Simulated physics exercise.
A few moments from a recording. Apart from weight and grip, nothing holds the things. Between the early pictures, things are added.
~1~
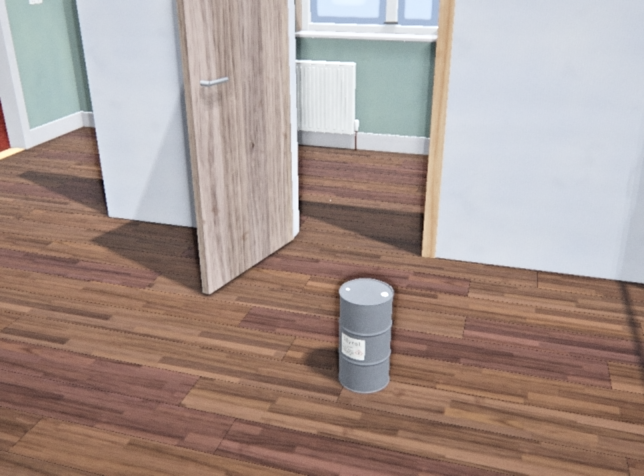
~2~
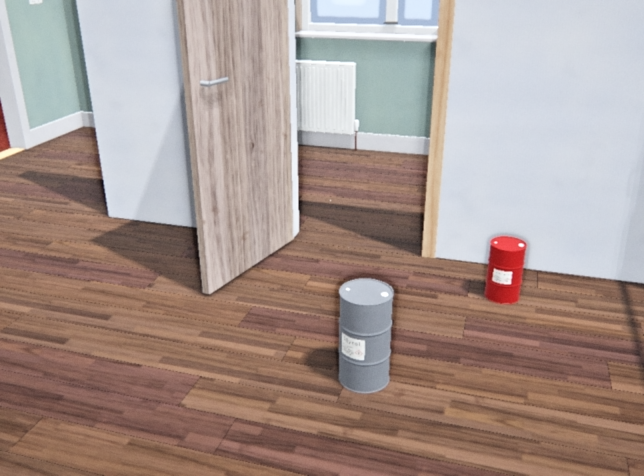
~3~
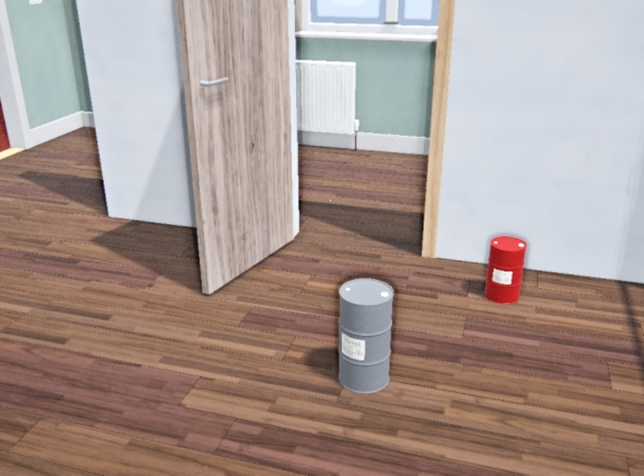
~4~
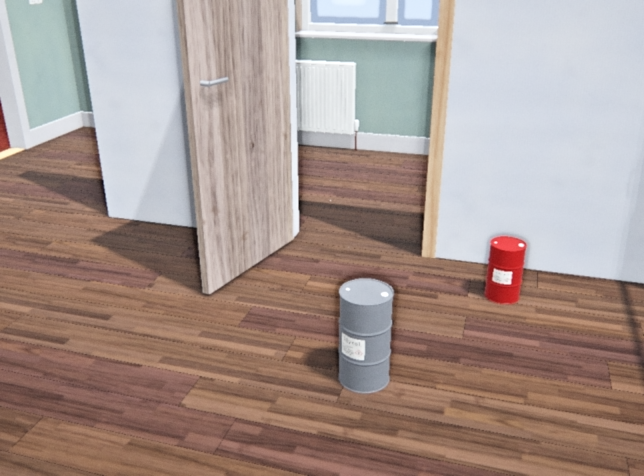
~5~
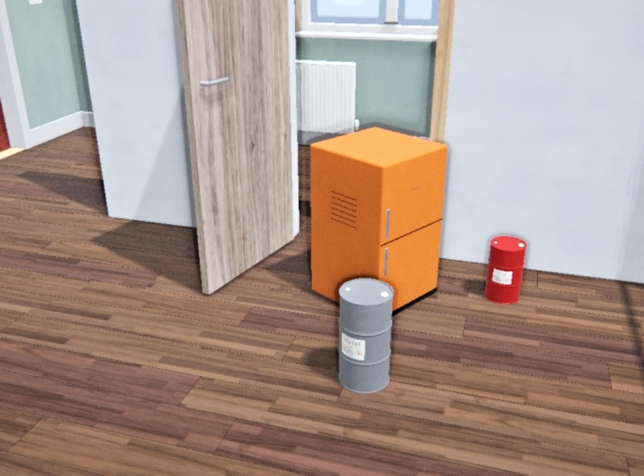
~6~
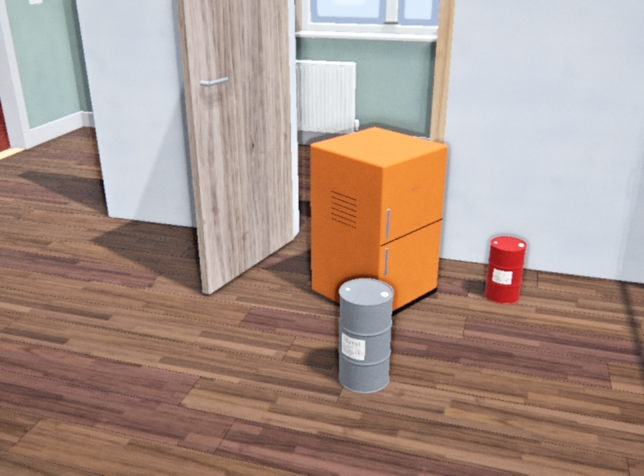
A red canister and then an orange appliance pop into view in a wood-floored room, seen from slightly above by a still camera. A grey canister stands in front of a wide-open wooden door and a doorway showing a white radiator against a green wall. The red one appears at right by the pale wall, the two-door appliance later appears behind the grey one, and nothing otherwise moves.
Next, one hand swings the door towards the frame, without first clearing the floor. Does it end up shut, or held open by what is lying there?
It ends up held open.
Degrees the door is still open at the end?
Some 60°.
Then, 0.50 s past the last view, door 90° open.
Then, 0.80 s past the last view, door 72° open.
Finally, door 62° open; all 3 still in place. Final places as the last picture's camera would see them, orange appliance near (377, 221).
